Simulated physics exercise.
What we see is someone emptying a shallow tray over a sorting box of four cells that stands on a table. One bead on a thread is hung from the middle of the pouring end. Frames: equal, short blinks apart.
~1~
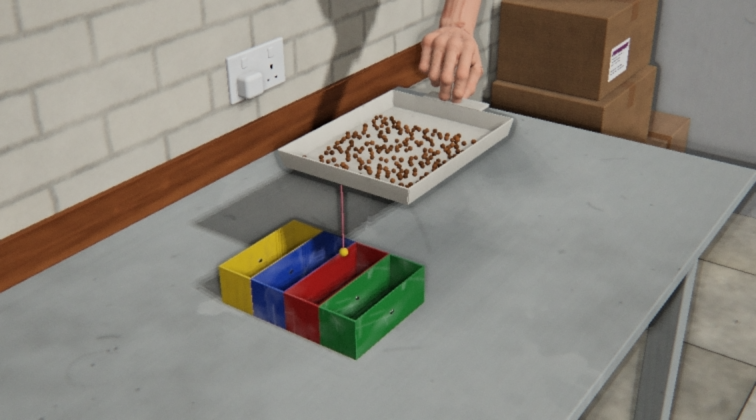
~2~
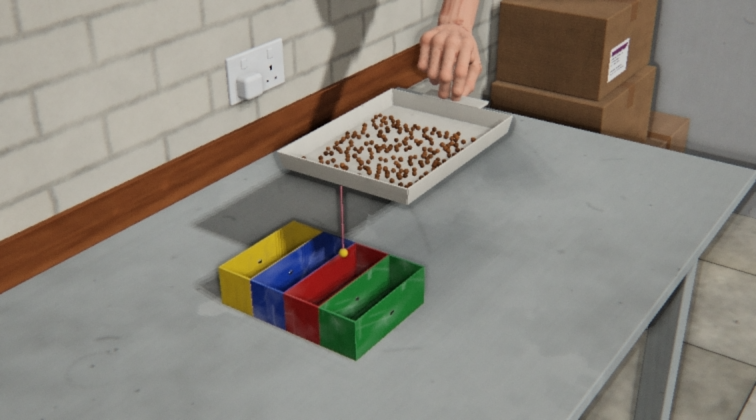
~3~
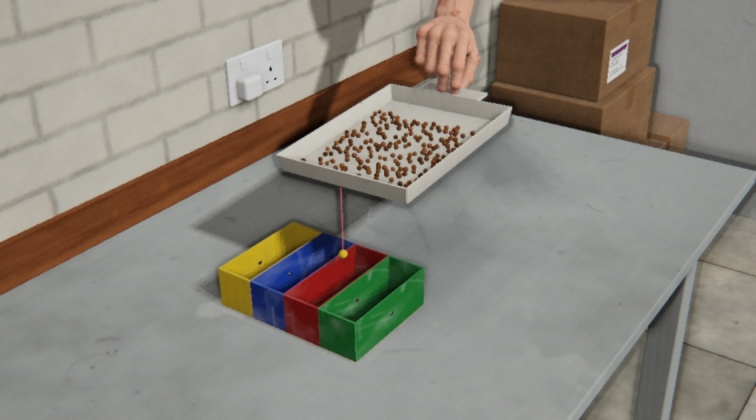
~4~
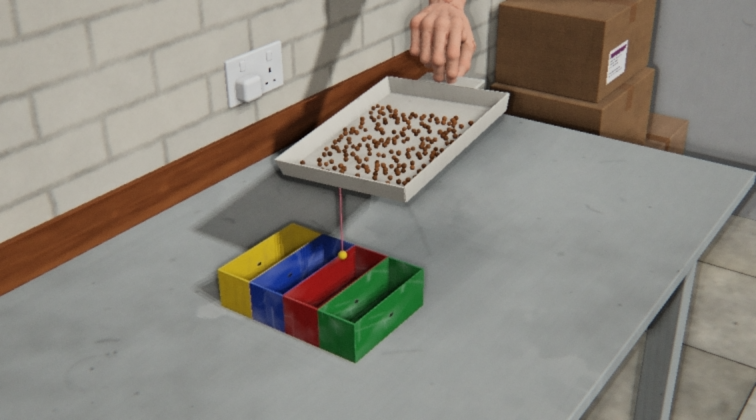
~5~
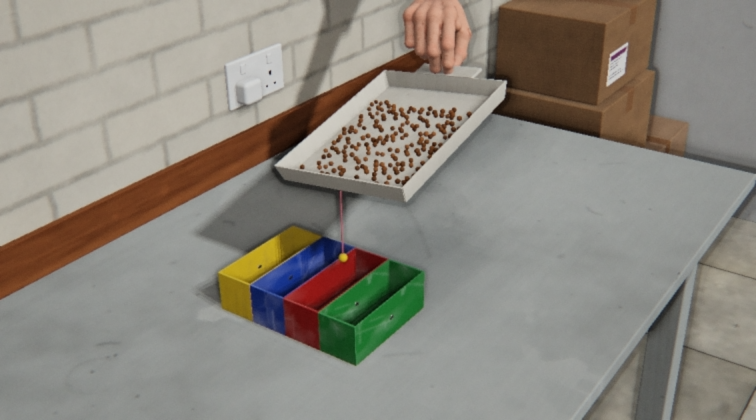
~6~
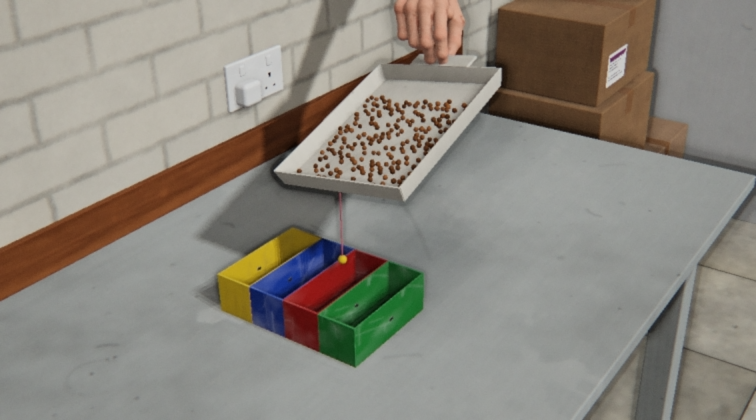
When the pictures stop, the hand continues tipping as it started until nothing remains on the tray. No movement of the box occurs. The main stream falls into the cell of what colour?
Colour: Yellow.
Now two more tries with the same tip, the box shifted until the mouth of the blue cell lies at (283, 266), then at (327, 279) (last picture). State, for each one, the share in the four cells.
Result, in turn: 100 %, 60 %.
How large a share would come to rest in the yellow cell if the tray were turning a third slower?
That works out at some 80 per cent.
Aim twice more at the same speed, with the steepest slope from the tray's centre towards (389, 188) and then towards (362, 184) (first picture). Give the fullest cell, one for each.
Well, with the first heading it's that green cell, and with the second it's the green one.
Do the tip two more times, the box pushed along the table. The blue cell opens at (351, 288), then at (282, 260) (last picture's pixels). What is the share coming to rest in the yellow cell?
The first try gives 10 per cent, the second 0 per cent.
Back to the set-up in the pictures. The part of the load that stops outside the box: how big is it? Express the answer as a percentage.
About 0 per cent.
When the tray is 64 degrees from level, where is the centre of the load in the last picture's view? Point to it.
Somewhere around pixel (311, 176) in the last picture.
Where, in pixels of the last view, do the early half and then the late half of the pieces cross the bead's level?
Initially about (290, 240); subsequently about (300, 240).
Soon after the last picture, tray tipped steeply; nearly all on the tray; a stray few in the yellow cell; a stray few falling or outside the box.
A little later, tray tipped past a quarter turn; most on the tray; a small part in the yellow cell; a stray few in the blue cell; a stray few falling or outside the box.
Later still, tray tipped past a quarter turn; about two thirds in the yellow cell; about a quarter in the blue cell; a stray few in the red cell.
At rest, tray tipped past a quarter turn; about two thirds in the yellow cell; about a quarter in the blue cell; a stray few in the red cell; none in the green cell.
